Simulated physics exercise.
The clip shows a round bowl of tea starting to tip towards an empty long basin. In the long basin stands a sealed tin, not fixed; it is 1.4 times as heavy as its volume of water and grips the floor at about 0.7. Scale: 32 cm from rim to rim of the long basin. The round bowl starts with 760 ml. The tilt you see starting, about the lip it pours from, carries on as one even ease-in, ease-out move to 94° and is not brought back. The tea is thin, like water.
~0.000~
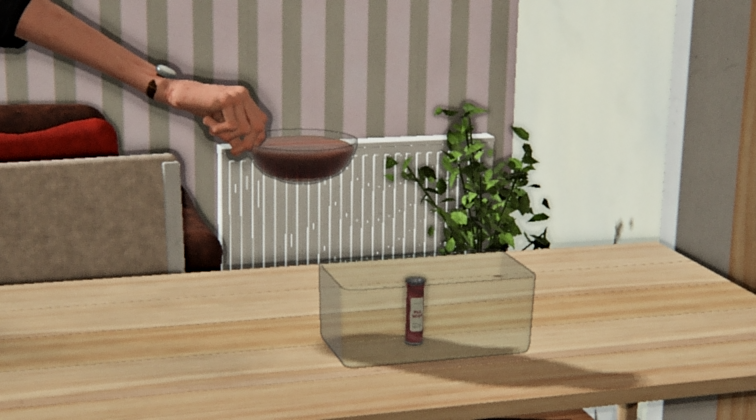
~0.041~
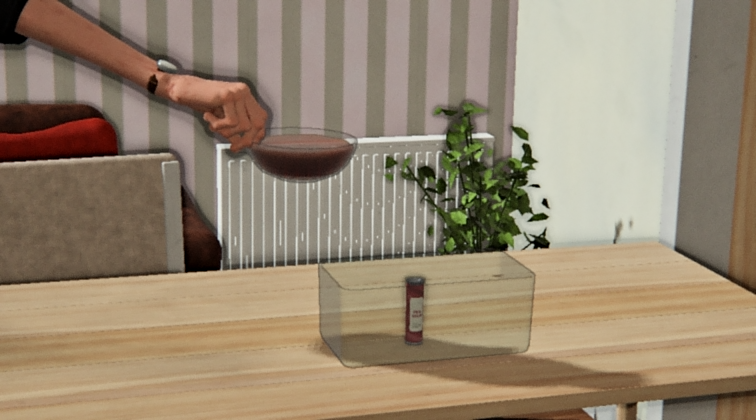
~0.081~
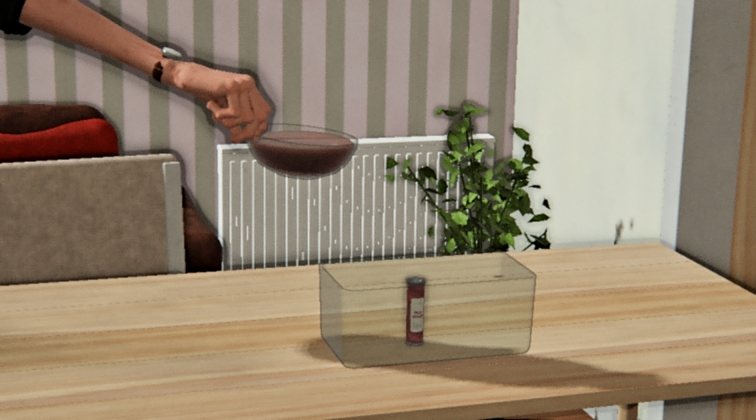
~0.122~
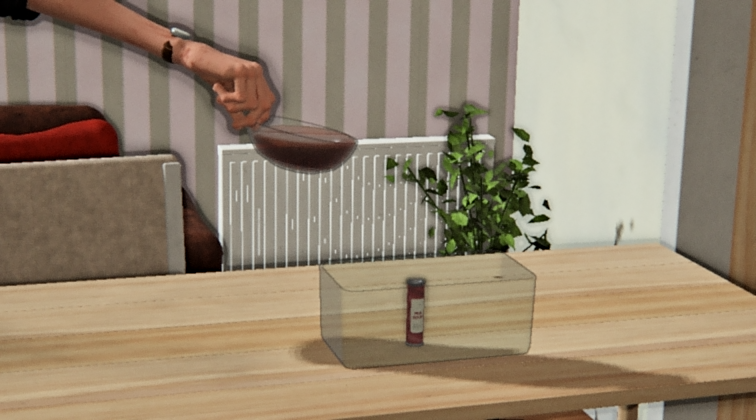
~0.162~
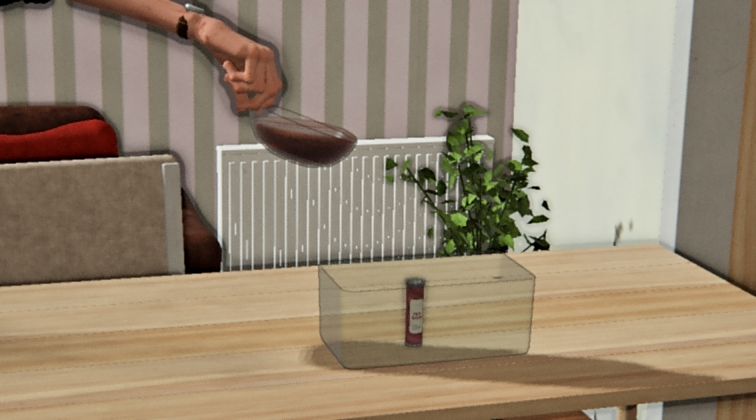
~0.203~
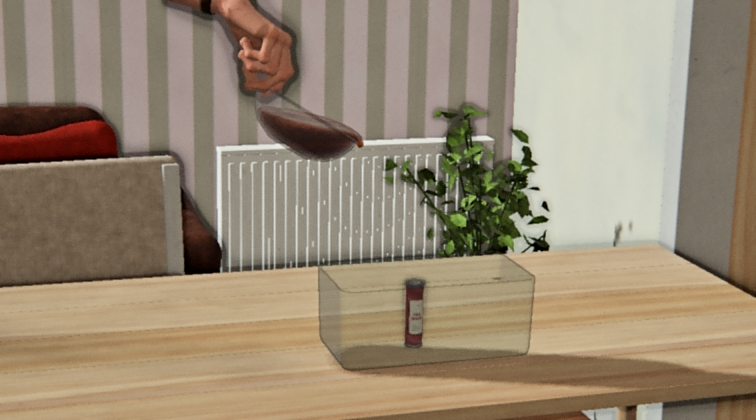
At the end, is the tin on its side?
The tin topples.
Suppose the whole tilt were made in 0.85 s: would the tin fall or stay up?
Then it stays up.
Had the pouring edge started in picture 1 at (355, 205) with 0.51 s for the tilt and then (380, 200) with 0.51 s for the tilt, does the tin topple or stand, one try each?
First it stays up; then it stays up.
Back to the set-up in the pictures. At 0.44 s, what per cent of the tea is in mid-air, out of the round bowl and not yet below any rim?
Near 78 in a hundred.
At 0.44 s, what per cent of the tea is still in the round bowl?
Some 18 per cent.
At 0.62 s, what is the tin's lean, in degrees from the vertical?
Near 0° from upright.
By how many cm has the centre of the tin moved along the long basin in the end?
About 7.0 cm.
After 0.44 s the tilt is 90° and 18 per cent is still to pour; the tin stands where it began.
After 0.62 s the tilt is 94° and 0 per cent is still to pour; the tin stands where it began.
After 0.81 s the tilt is 94° and 0 per cent is still to pour; the tin leans 15°.
After 1.01 s the tilt is 94° and 0 per cent is still to pour; the tin lies on its side.
In the end the tin lies on its side.
